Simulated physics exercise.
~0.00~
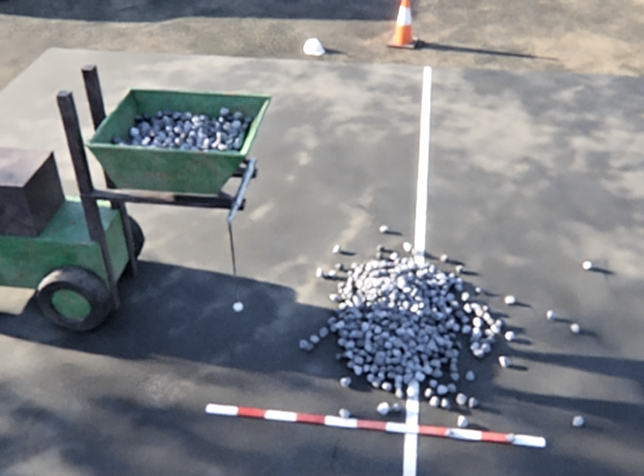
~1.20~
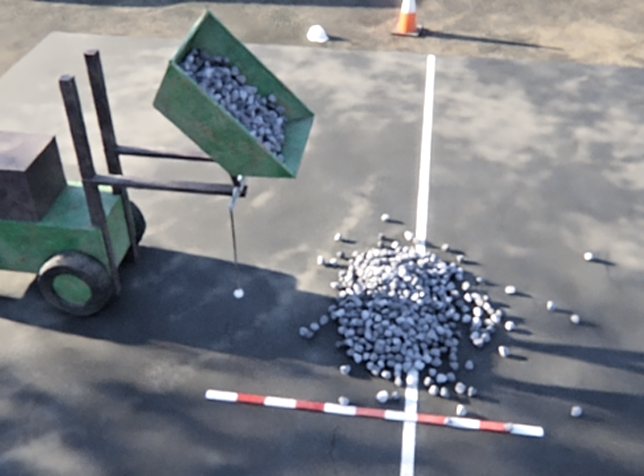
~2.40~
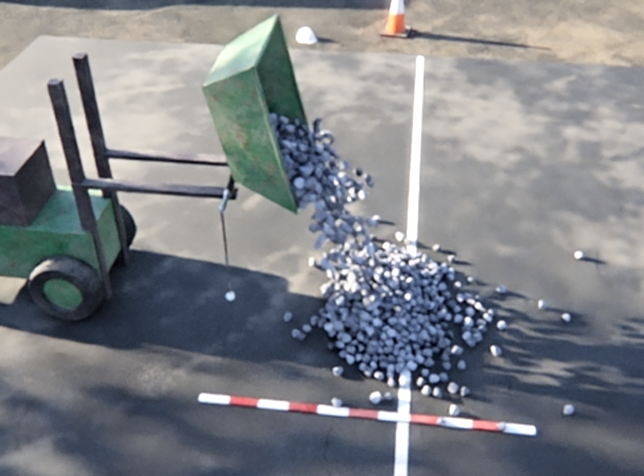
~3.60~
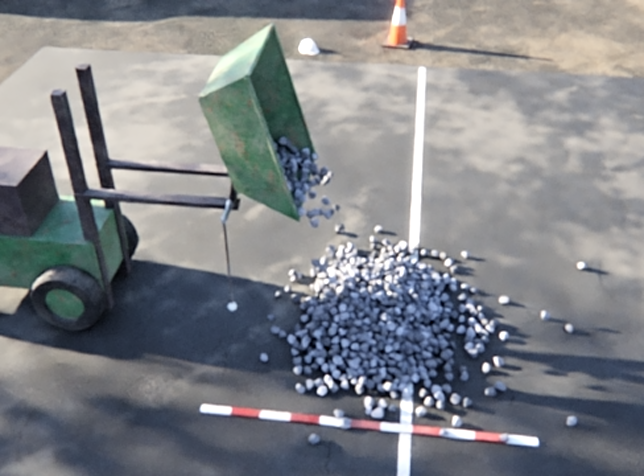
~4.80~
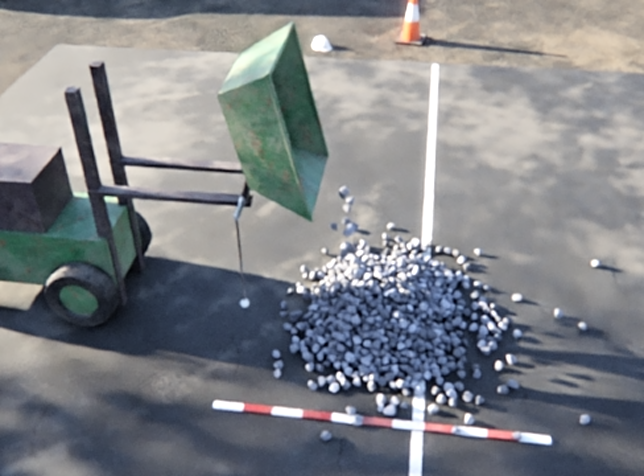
A small green loader with dark uprights stands at the left on grey paved ground, seen from above by a slightly swaying camera, its green skip full of grey stones. To the right, a loose heap of similar stones lies across a white painted line, with a red and white staff in front and an orange cone behind. The skip tips steeply forward to the right, and its stones pour onto the near side of the heap. It rocks slightly as the last ones drop. Finally the skip hangs steeply tipped above a broader heap, still mostly left of the line.
